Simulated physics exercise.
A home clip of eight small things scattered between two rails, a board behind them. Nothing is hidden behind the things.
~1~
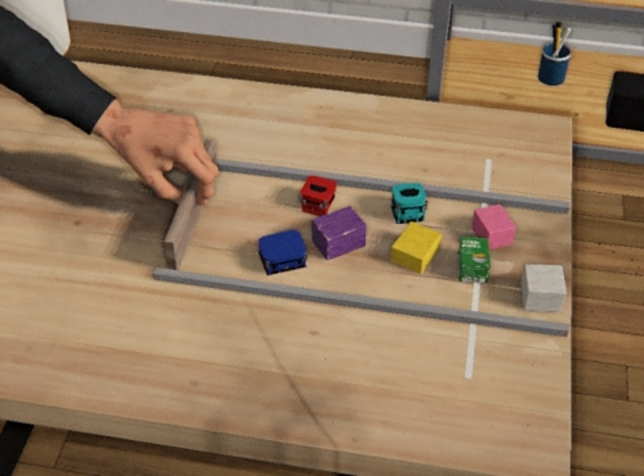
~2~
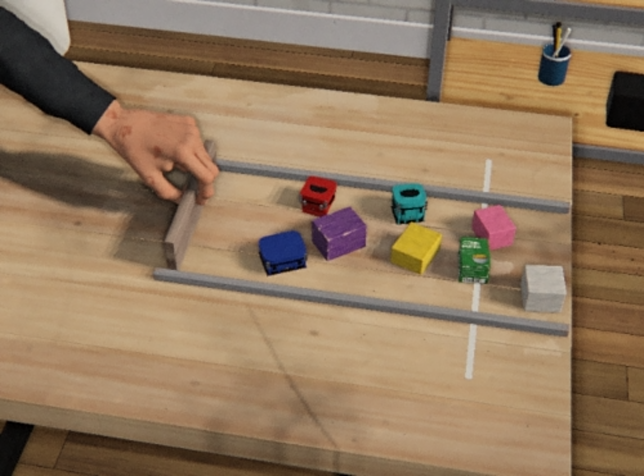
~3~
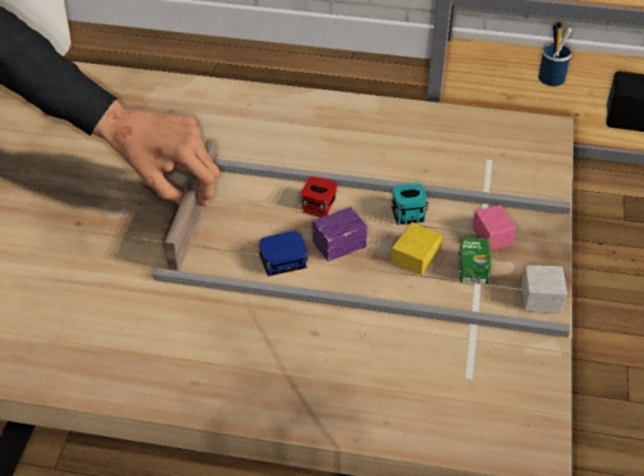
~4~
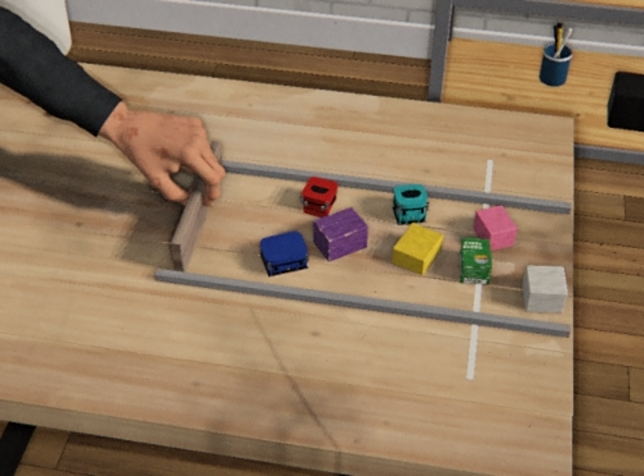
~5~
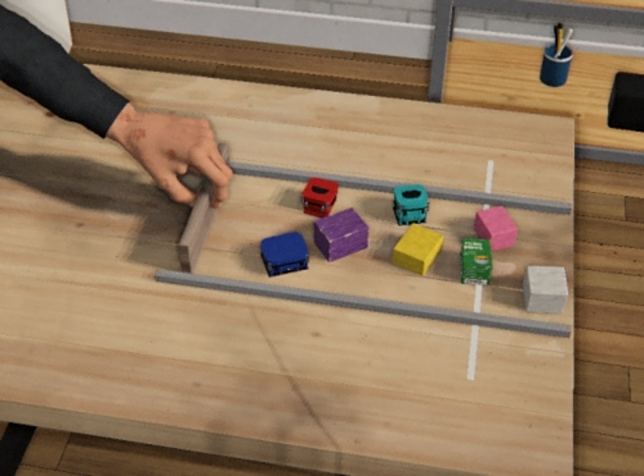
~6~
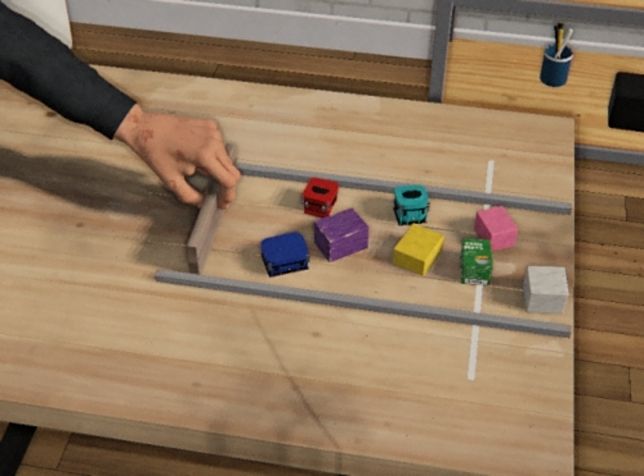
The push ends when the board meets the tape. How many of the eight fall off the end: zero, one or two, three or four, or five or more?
Outcome: The number that fall off is one or two.
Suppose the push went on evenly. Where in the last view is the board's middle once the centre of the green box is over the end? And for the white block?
About (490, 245), and (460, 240) for the other.
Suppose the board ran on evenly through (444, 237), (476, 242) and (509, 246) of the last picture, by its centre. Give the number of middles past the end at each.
It would be 0, 1 and 3.
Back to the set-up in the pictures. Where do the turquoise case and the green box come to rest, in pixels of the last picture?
The turquoise case at (532, 220), the green box at (567, 269).
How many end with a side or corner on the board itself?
It touches 3.
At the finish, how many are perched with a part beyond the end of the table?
It comes to 2.
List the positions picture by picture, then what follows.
The first frame shows white block (543, 288); pink block (493, 227); green box (474, 260); board (192, 204); tape (480, 257).
The second frame shows pink block (493, 228); board (192, 204).
The third frame shows green box (475, 261); turquoise case (409, 204).
The fourth frame shows white block (544, 289); red case (320, 198).
The fifth frame shows pink block (495, 229); purple block (341, 235).
The sixth frame shows white block (545, 290); pink block (496, 229); green box (476, 262); board (214, 208); tape (482, 259).
Soon after, none off yet; white block at rest near (545, 290); pink block at rest near (496, 229); green box at rest near (476, 262).
After that, none off yet; white block moving near (557, 292); pink block displaced about its own width near (525, 234); green box displaced about its own width near (525, 267).
In the end, the number that fall off is one or two; gone, white block.
